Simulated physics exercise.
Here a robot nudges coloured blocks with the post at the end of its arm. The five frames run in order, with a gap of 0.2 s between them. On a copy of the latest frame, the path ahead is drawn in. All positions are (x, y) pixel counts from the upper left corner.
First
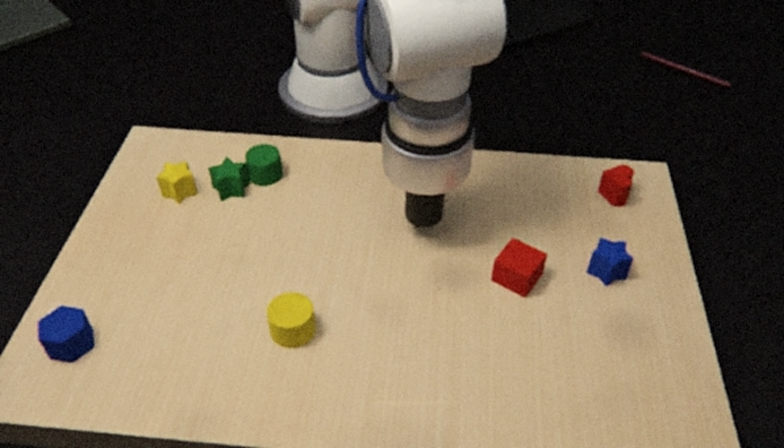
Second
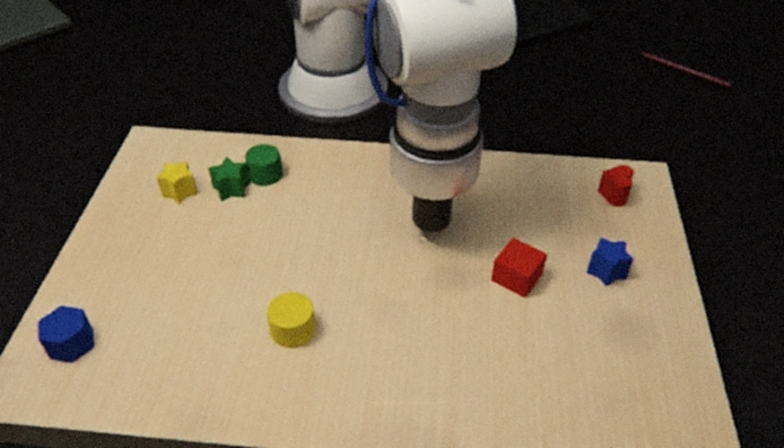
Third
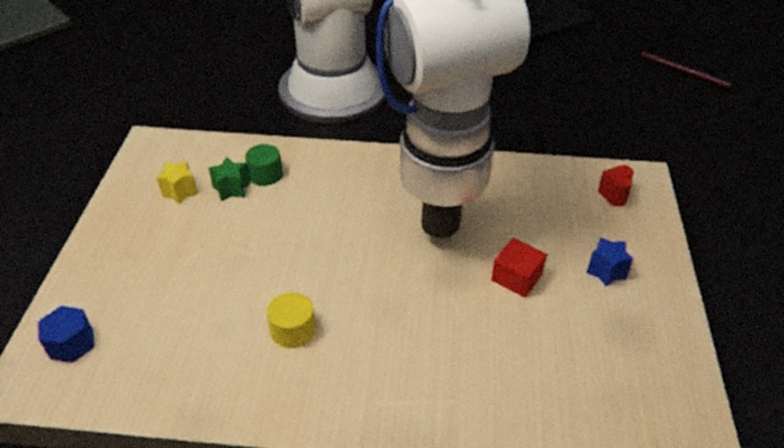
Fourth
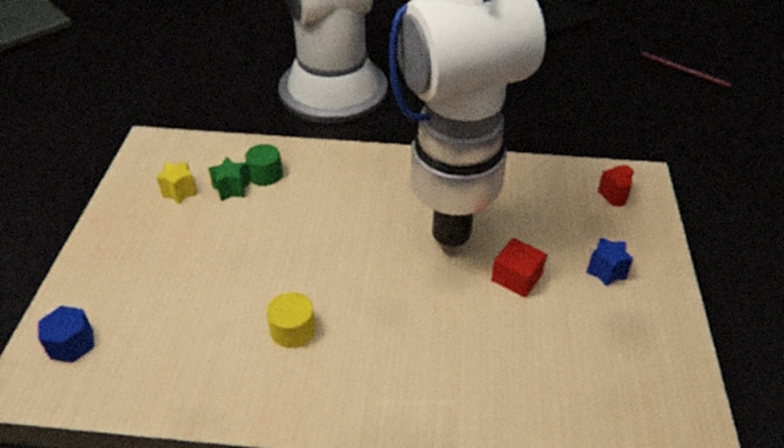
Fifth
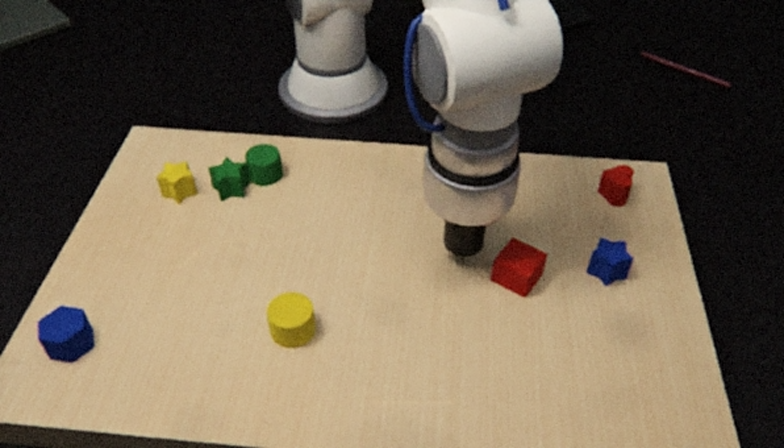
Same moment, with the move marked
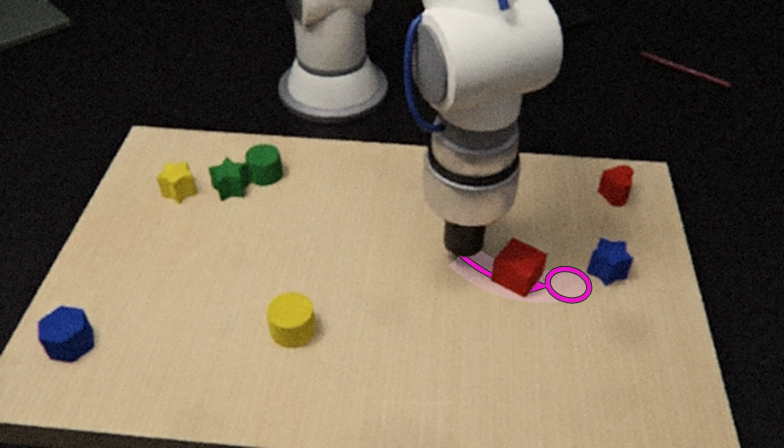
On a light wooden board scattered with small coloured blocks, a white robot arm moved its dark post a short way right and slightly toward the viewer, nearing the red square block, while every block stayed still.
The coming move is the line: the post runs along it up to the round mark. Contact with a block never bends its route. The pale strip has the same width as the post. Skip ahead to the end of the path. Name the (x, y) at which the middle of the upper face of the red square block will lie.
Answer: (615, 261).
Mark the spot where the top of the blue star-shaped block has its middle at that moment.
My estimate: (646, 247).
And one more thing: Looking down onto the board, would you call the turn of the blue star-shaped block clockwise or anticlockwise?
Seen from above, its turn is clockwise.
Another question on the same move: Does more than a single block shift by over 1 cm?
Yes, that is how it ends up.
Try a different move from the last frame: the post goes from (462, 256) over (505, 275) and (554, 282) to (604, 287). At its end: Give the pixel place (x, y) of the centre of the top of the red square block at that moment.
About (651, 286).
Path on the board, from (462, 256) via (492, 276) and (530, 286), ending at (568, 284).
The first path, step by step. One third of the way, post (495, 263); red square block (538, 261), turned 20° anticlockwise.
Two thirds of the way, post (535, 273); red square block (578, 266), turned 40° anticlockwise.
At the end, post (572, 271); red square block (615, 261), turned 55° anticlockwise; blue star-shaped block (646, 247), turned 20° clockwise.
